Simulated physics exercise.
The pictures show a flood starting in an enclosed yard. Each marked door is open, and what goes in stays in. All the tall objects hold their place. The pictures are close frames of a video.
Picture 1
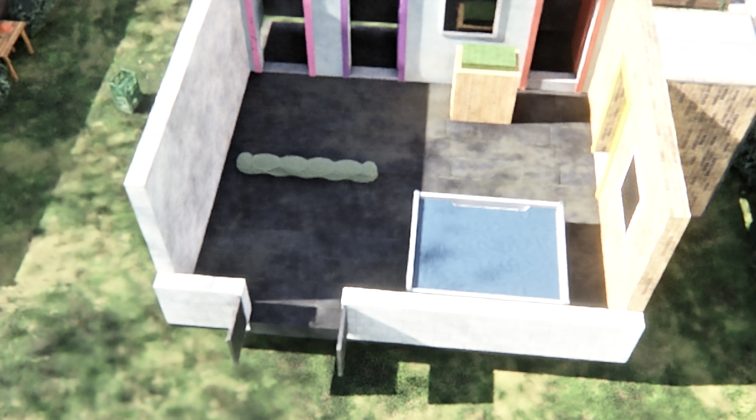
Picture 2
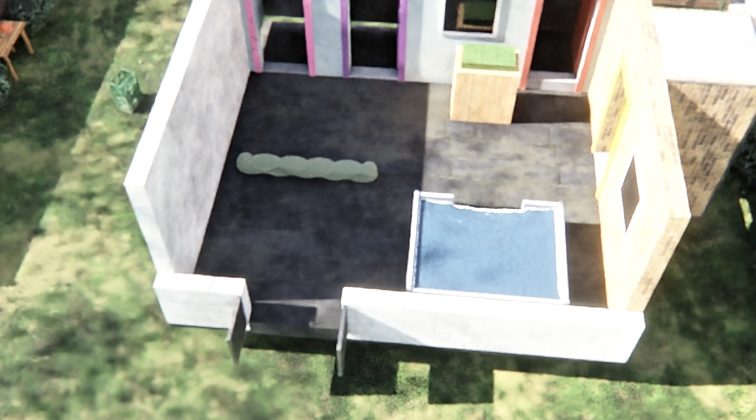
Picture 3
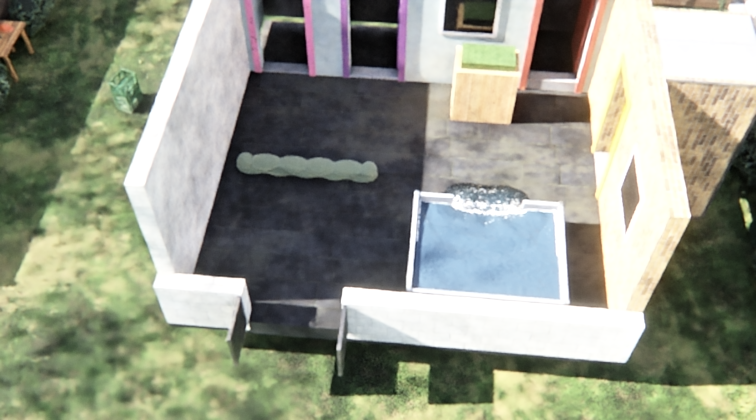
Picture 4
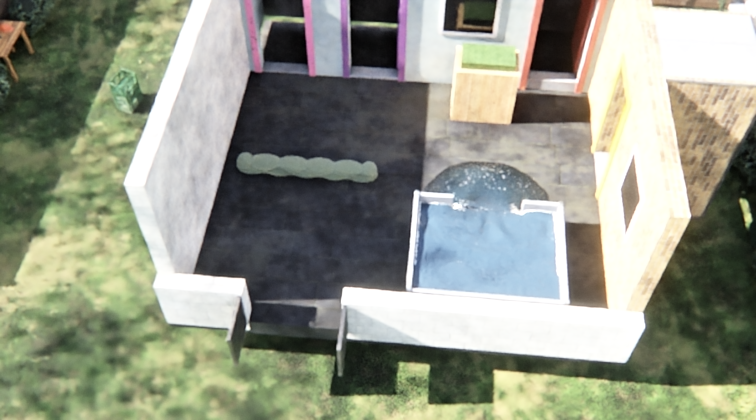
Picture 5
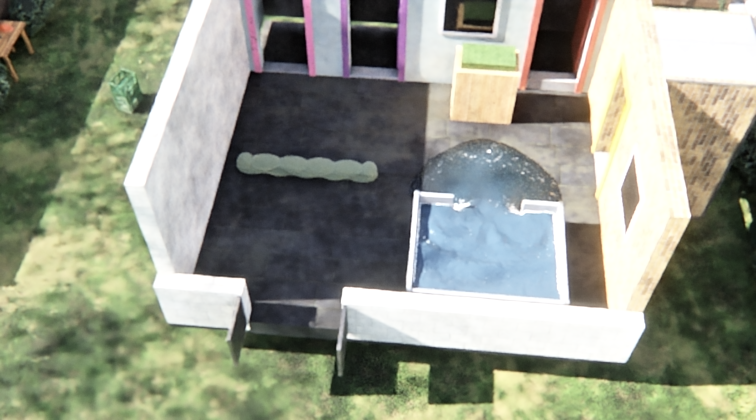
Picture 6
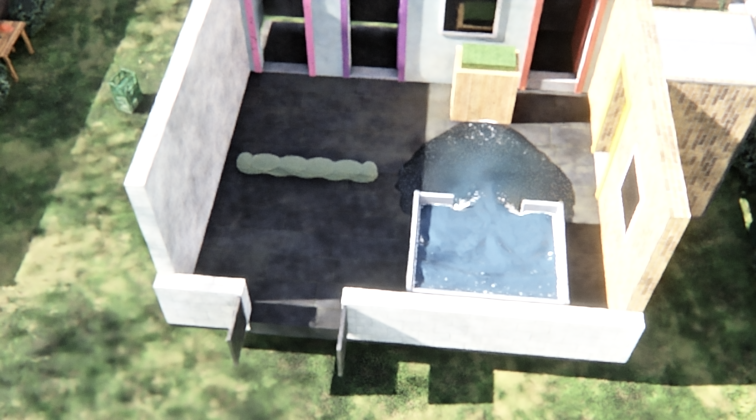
A walled yard with dark paving, open to the sky and bordered by grass, is seen from a high, fixed viewpoint. A pale green, lumpy roll lies left of centre, a white-rimmed tank of blue water sits at lower right, and a tan box with a green top stands near the colourful doorways behind. A gap opens in the tank's far side, and water pours out, fanning backward across the paving.
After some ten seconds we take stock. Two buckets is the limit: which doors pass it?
In the end: The pink door floods; the purple door floods; the yellow door floods; the red door holds within the limit.
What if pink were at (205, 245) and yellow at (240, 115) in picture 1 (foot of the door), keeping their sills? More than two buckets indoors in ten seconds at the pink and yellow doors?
One by one: Pink door is under; yellow door goes over.
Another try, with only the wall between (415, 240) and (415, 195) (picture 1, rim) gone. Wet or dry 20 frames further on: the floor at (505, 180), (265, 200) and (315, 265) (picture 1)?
As listed: No water, flooded, flooded.
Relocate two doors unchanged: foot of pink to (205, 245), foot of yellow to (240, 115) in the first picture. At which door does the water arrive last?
It is the pink-painted one.
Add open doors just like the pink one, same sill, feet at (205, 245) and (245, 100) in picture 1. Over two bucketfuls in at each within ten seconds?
In that order: Lets less in, lets more in.
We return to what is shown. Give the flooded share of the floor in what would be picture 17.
I make it 35 per cent.
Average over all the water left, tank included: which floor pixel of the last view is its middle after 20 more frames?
Close to (470, 185).
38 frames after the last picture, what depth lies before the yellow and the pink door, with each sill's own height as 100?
Roughly 240 per cent, then 280 per cent.
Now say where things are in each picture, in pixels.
In the first frame, still water in the open tank at (487, 248).
In the second frame, the front is at a hidden place, out from the gap on the open tank's far side.
In the third frame, water pours out on the open tank's far side and has run to (518, 194).
In the fourth frame, the front is at (507, 169), out from the gap on the open tank's far side.
In the fifth frame, water pours out on the open tank's far side and has run to (479, 143).
In the sixth frame, water pours out on the open tank's far side and has run to (472, 123).
A moment on, water covers 25 % of the floor; the pink door not reached, the purple door not reached, the yellow door wet at the sill, nothing in, the red door wet at the sill, nothing in.
Next, water covers 35 % of the floor; the pink door not reached, the purple door under two buckets in, the yellow door under two buckets in, the red door wet at the sill, nothing in.
Then, water covers 45 % of the floor; the pink door under two buckets in, the purple door over two buckets in, the yellow door under two buckets in, the red door under two buckets in.
Later, water covers 65 % of the floor; the pink door over two buckets in, the purple door over two buckets in, the yellow door over two buckets in, the red door under two buckets in.
In the end, water covers 80 % of the floor; the pink door far over two buckets in, the purple door over two buckets in, the yellow door far over two buckets in, the red door under two buckets in.
